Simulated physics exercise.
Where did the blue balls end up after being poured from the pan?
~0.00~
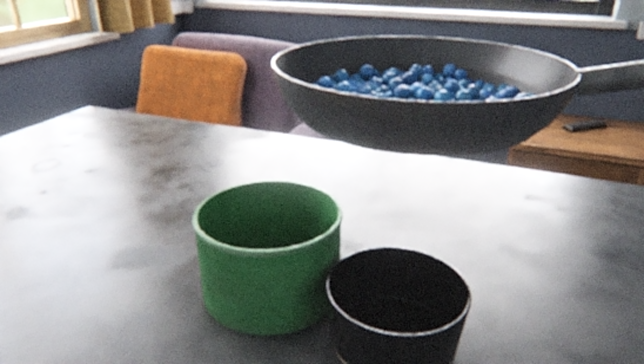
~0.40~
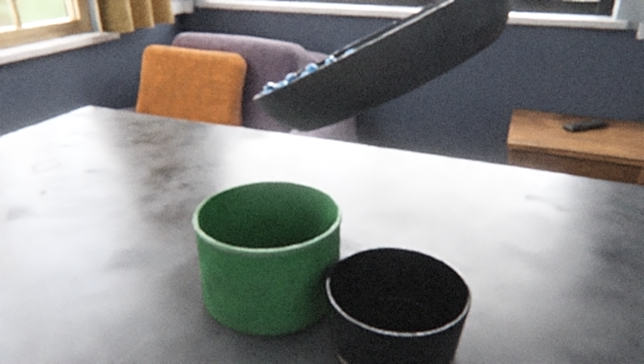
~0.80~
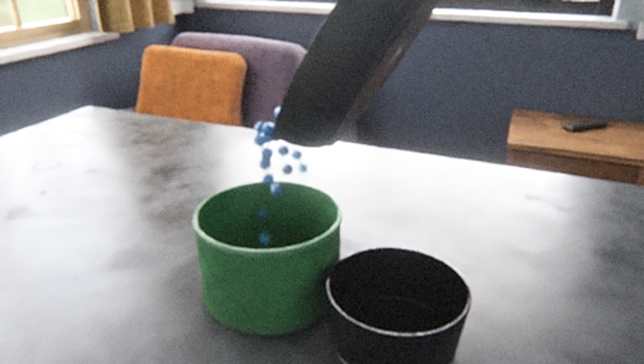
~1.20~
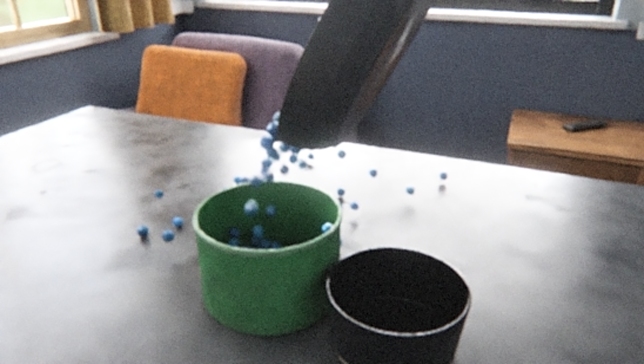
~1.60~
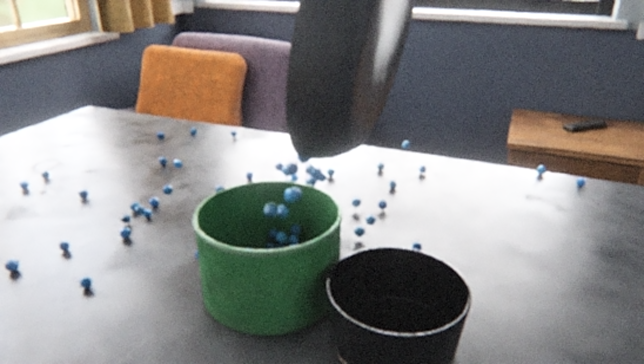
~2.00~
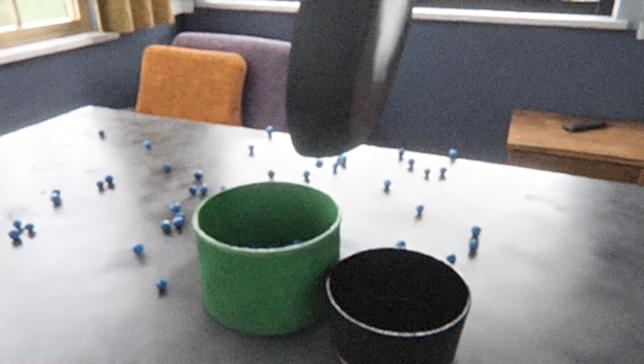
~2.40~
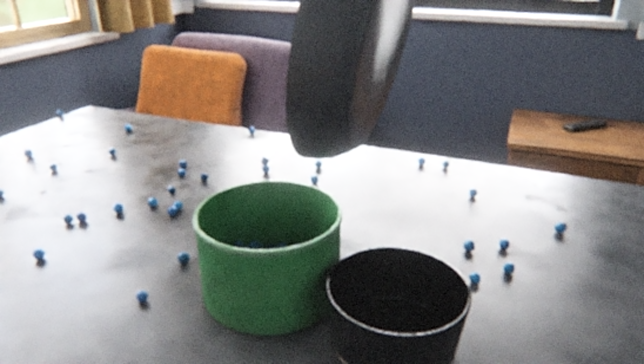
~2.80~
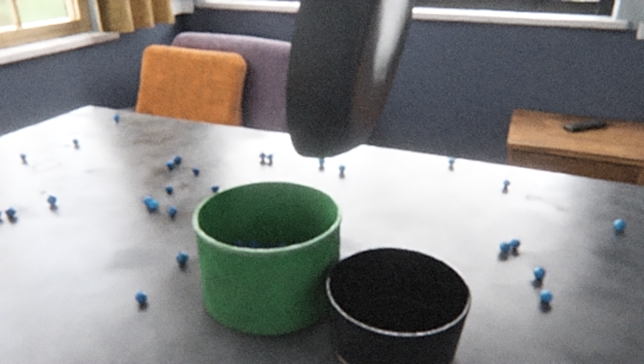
A good share of them went into the green pot and many others ended up outside it, scattering over the table, while the black dish got practically none.
